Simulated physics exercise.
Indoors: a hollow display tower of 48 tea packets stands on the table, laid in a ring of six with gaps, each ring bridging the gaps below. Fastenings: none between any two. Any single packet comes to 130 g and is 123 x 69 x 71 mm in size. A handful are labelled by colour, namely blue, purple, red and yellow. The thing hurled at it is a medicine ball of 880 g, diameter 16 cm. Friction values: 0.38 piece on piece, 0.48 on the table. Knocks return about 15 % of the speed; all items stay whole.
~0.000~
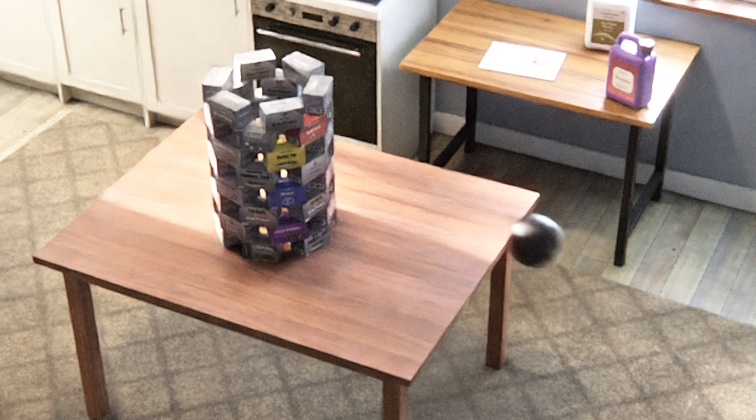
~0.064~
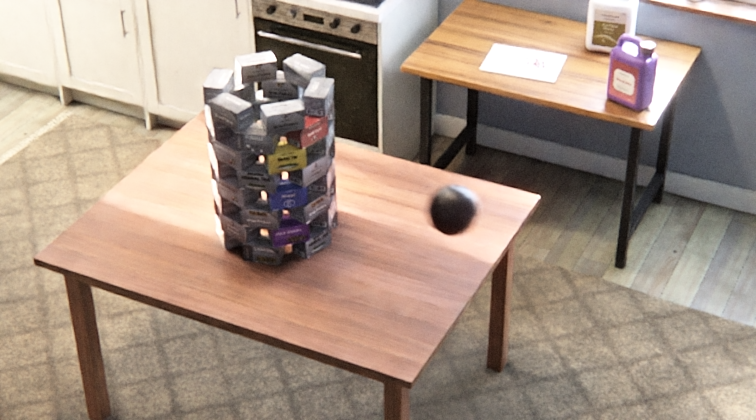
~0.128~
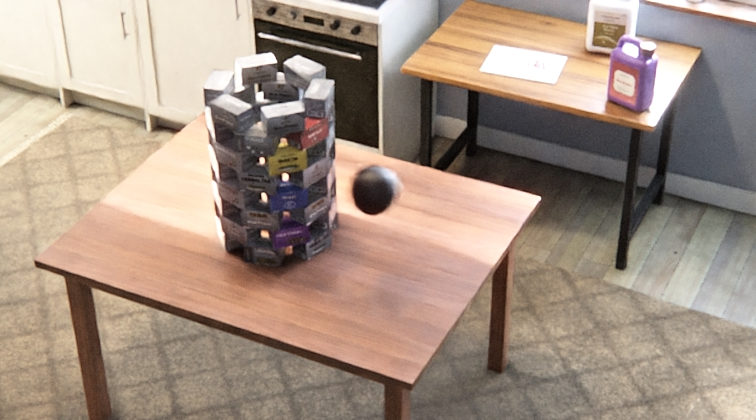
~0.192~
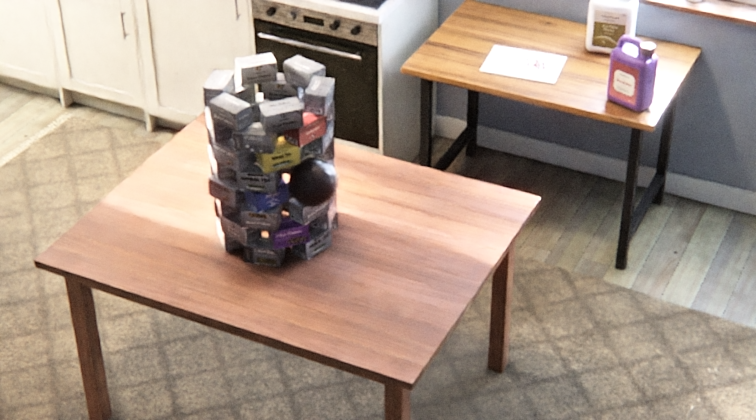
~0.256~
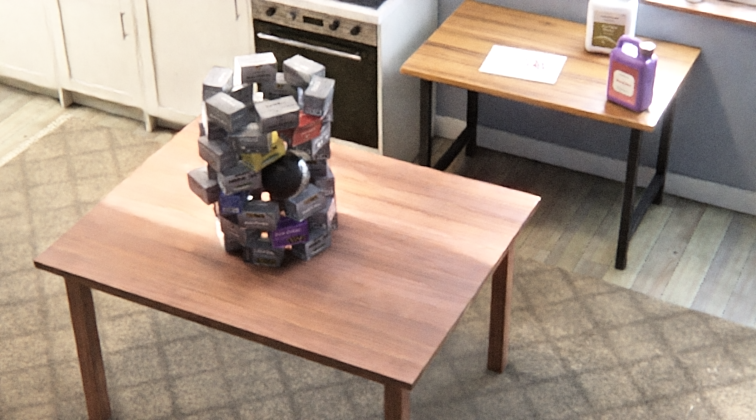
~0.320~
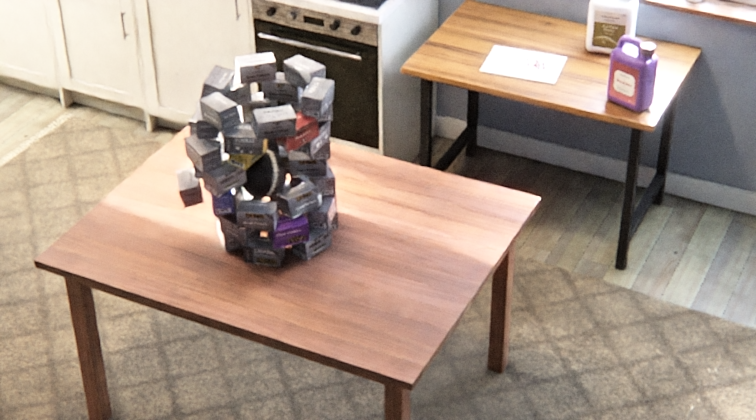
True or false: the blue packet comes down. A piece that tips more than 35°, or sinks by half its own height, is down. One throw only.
True.
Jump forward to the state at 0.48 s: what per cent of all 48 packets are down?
By then 5 %.
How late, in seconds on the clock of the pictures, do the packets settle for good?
3.0 s or so.
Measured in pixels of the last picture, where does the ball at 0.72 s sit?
I'd put it somewhere around (275, 209).
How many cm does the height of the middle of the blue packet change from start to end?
I'd say it sits close to 21 centimetres lower by the end.
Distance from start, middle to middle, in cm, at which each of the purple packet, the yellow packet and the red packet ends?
About: Purple 2, yellow 42, red 44.
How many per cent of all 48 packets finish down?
It works out at roughly 50 per cent.
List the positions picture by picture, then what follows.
In the first picture (places mark the middle of the side facing us), ball (535, 241) 71 cm from contact, 4.3 m/s; blue packet (288, 198); red packet (314, 131); yellow packet (287, 160); nothing disturbed.
Ball (453, 210) 44 cm from contact, 4.2 m/s; blue packet (289, 200), in the second picture.
Ball (374, 191) 18 cm from contact, 4.2 m/s; blue packet (290, 201), in the third picture.
Ball (314, 182) after contact, 2.0 m/s; blue packet (273, 199) shifted 6 cm; yellow packet (282, 160) leaning 4°; steepest lean 5°, the packet at (285, 122); 11 disturbed, none down, in the fourth picture.
Ball (285, 175) after contact, 1.4 m/s; blue packet (245, 194) shifted 17 cm; yellow packet (270, 155) leaning 8°; steepest lean 13°, the packet at (281, 123); 28 disturbed, none down, in the fifth picture.
Ball (262, 174) after contact, 1.5 m/s; blue packet (233, 193) shifted 21 cm; red packet (303, 136) leaning 8°; steepest lean 15°, the packet at (306, 202); 29 disturbed, none down, in the sixth picture.
After 0.48 s, ball still moving; 3 of the 48 packets down; blue packet leaning 11°; red packet on its side.
After 0.72 s, ball still moving; 16 of the 48 packets down; blue packet leaning 52°, 18 cm lower; red packet upside down.
After 1.06 s, ball still moving; 21 of the 48 packets down; blue packet on its side; red packet on its side.
After 1.68 s, ball at rest; 23 of the 48 packets down; blue packet on its side; red packet on its side.
At rest (3.0 s), ball at rest; 24 of the 48 packets down; blue packet on its side; red packet on its side; purple packet shifted 18 mm. As the last picture would show them, middles, blue packet near (155, 255), red packet near (288, 268).
